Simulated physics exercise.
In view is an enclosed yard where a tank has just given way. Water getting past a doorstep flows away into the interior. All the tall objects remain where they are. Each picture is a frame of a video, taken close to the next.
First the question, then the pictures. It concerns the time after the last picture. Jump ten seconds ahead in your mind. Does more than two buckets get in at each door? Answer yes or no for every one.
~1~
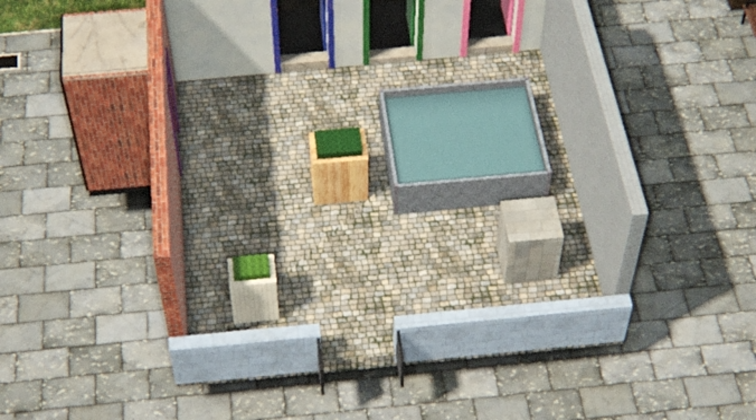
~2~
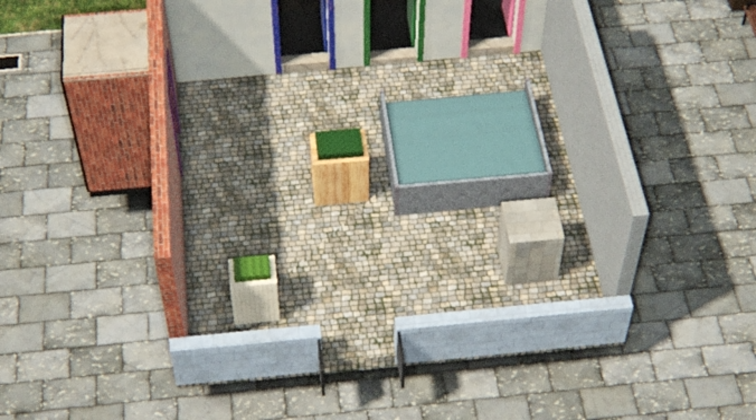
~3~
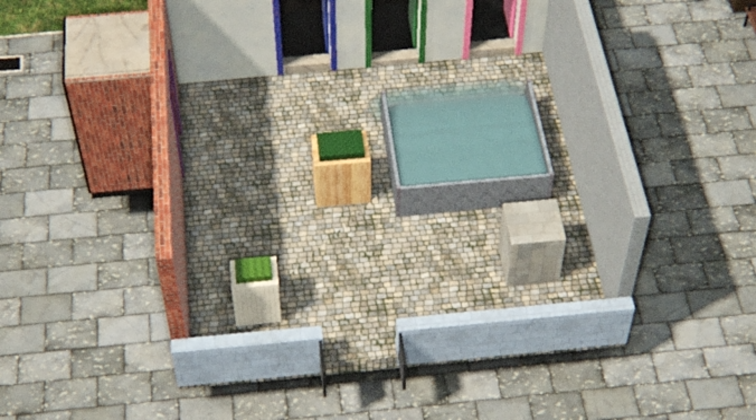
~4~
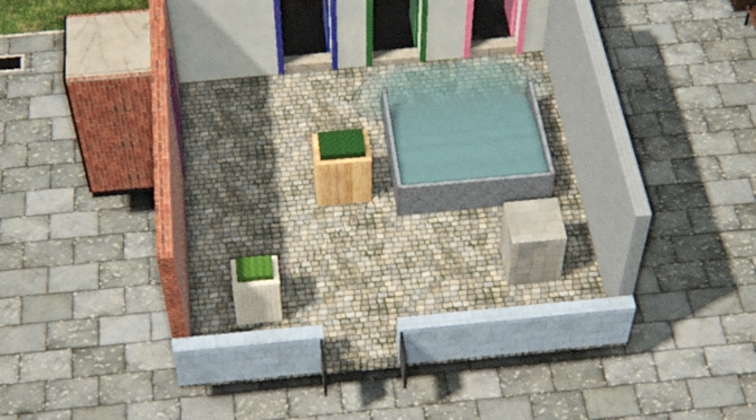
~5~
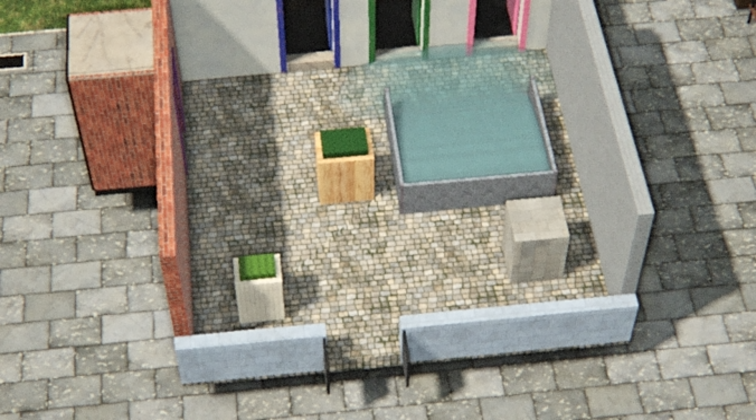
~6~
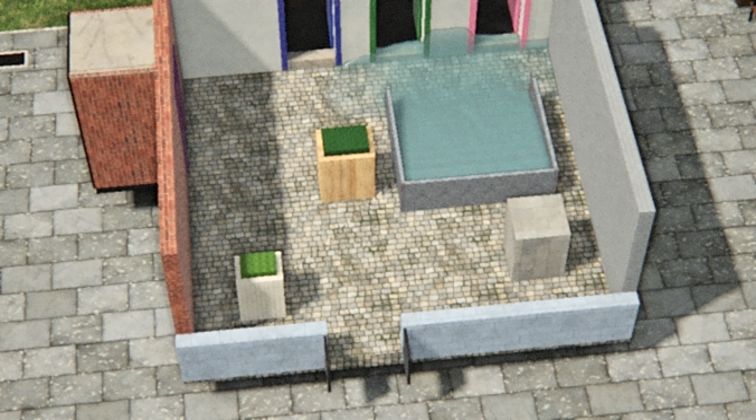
Green door: Yes, pink door: Yes, blue door: No, purple door: Yes.
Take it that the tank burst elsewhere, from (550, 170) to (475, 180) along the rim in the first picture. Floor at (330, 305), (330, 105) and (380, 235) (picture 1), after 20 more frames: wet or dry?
So: Wetted, then spared, then wetted.
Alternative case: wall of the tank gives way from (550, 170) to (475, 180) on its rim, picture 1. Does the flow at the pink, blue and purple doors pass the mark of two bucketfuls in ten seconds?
The pink door falls short; the blue door falls short; the purple door tops the limit.
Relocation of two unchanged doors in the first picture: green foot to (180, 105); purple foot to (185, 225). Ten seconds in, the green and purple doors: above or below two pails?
The green door gets past the limit, and the purple door gets past the limit as well.
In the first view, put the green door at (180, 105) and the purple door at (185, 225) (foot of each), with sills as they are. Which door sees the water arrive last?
Result: The one in purple.
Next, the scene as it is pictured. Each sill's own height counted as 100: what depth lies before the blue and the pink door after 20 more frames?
Depth ratios, approx.: 60 and 130 percent.
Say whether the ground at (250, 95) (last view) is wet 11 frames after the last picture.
Looking there, it would be swamped.
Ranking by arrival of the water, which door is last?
It's the purple-painted one.
A moment on, water covers 15 % of the floor; the green door far over two buckets in, the pink door far over two buckets in, the blue door wet at the sill, nothing in, the purple door not reached.
Next, water covers 25 % of the floor; the green door far over two buckets in, the pink door far over two buckets in, the blue door wet at the sill, nothing in, the purple door not reached.
Then, water covers 45 % of the floor; the green door far over two buckets in, the pink door far over two buckets in, the blue door wet at the sill, nothing in, the purple door over two buckets in.
Later, water covers 80 % of the floor; the green door far over two buckets in, the pink door far over two buckets in, the blue door wet at the sill, nothing in, the purple door far over two buckets in.
In the end, water covers 90 % of the floor; the green door far over two buckets in, the pink door far over two buckets in, the blue door wet at the sill, nothing in, the purple door far over two buckets in.
